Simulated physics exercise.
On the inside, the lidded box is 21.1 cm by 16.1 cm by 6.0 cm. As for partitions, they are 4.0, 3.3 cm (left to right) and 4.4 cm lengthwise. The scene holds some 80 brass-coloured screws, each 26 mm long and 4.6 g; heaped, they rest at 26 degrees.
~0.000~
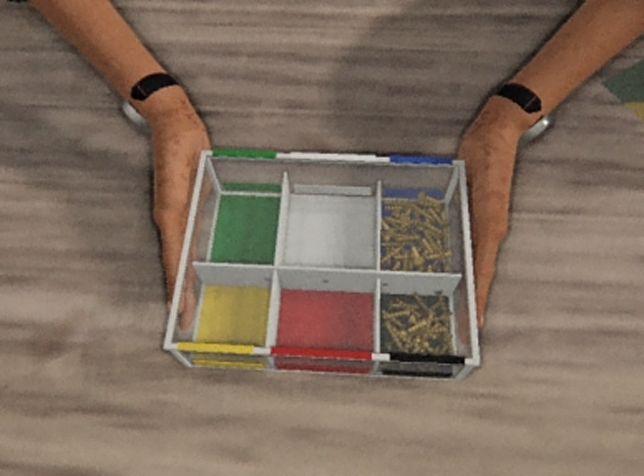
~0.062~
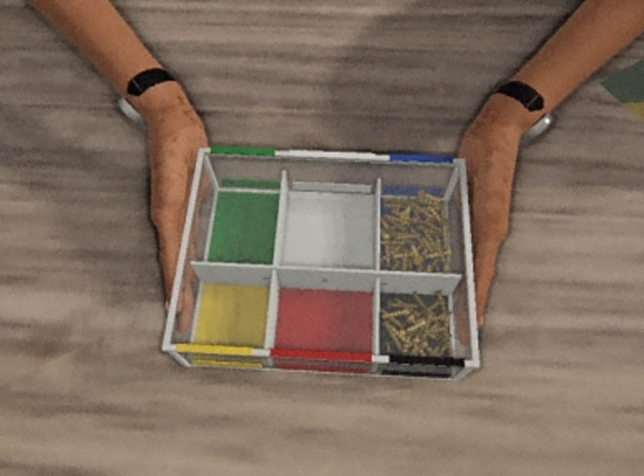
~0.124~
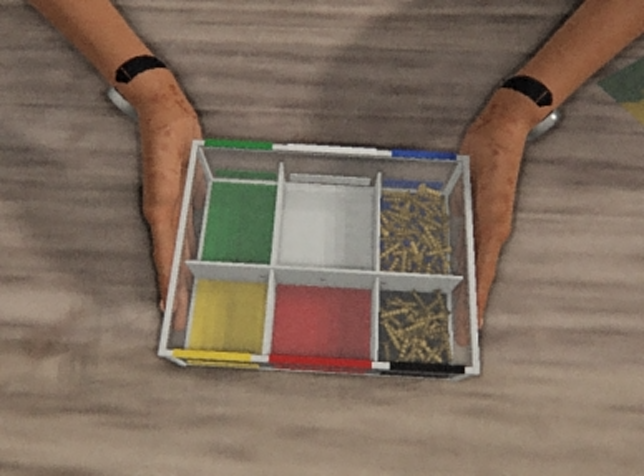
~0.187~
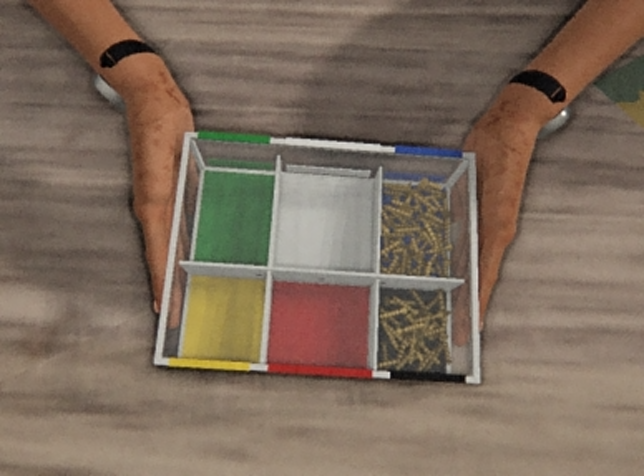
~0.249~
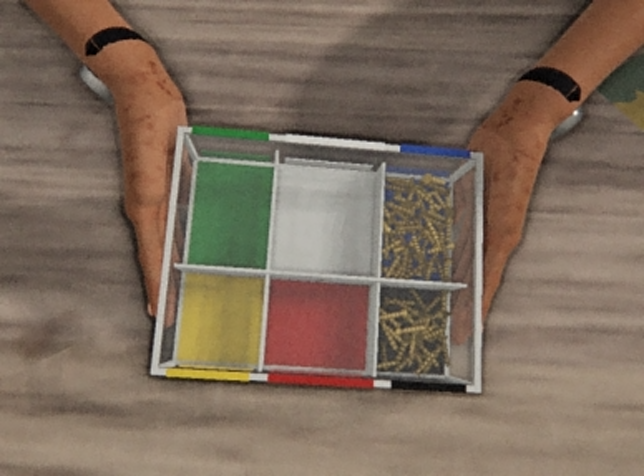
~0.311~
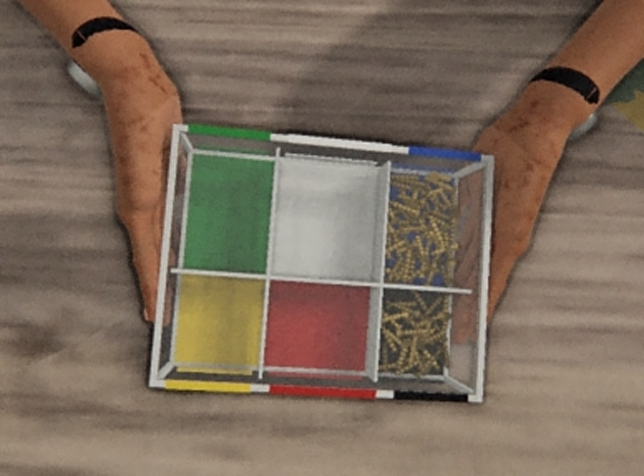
We see two hands holding a clear box with six coloured compartments, brass-coloured screws in the blue and black ones at right; the hands gradually tilt it, its right front corner lowest, while the screws stay in their compartments.
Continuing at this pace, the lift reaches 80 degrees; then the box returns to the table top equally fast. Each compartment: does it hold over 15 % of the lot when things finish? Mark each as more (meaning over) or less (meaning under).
Red compartment - less; blue compartment - more; green compartment - less; yellow compartment - less; white compartment - less; black compartment - more.
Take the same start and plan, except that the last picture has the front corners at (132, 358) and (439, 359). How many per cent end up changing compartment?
That gives some 25 per cent.
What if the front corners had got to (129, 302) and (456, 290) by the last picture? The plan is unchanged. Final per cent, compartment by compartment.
By the end, red has 0%, blue has 55%, green has 0%, yellow has 0%, white has 10% and black has 30%.
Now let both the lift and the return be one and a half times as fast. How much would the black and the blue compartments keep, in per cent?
Black 35 %, blue 65 %.
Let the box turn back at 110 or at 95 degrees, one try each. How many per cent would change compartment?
Roughly 15 percent, then roughly 10 percent.
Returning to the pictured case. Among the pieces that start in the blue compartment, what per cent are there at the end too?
Share retained: Approx. 90 %.
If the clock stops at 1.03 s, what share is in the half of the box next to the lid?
Roughly 10 per cent.
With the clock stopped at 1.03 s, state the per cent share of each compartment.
Red 0 %, blue 65 %, green 0 %, yellow 0 %, white 0 %, black 35 %.
After 1.03 s, tilt 78 degrees; blue 65 %, black 35 %.
Then, at 1.51 s, tilt 33 degrees; blue 60 %, black 40 %.
After 2.06 s, tilt 0 degrees; blue 60 %, black 40 %.
In the end, at 2.7 s, red 0 %, blue 60 %, green 0 %, yellow 0 %, white 0 %, black 40 %.
